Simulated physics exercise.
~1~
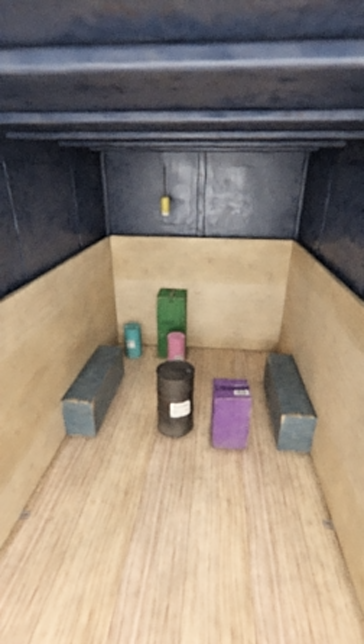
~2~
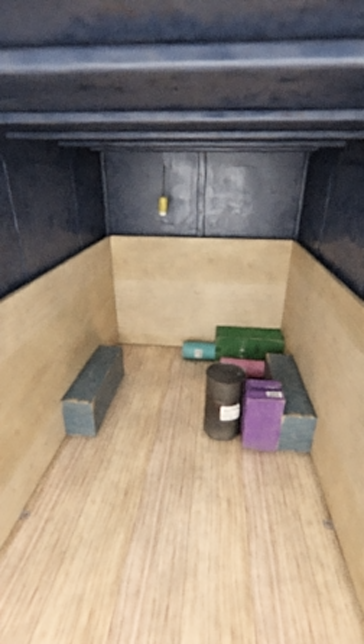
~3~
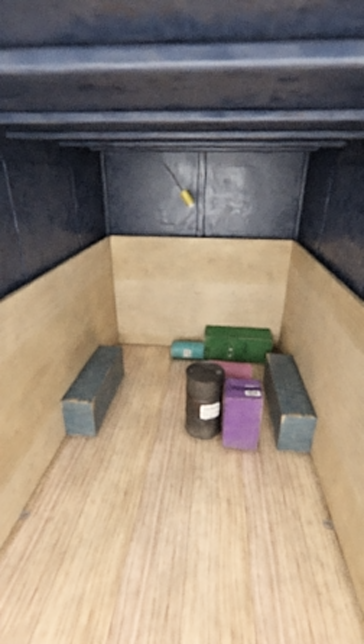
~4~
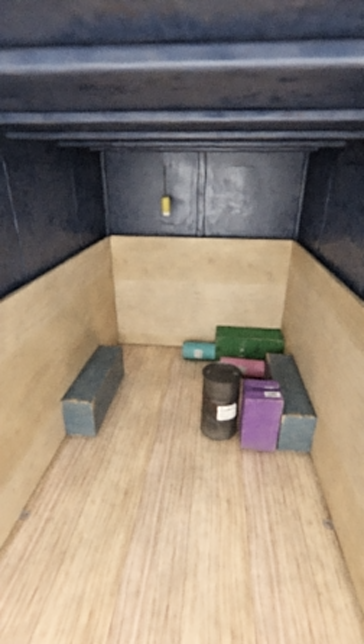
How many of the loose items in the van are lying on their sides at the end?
Three of them are lying on their sides, the green box, the turquoise canister and the pink canister.
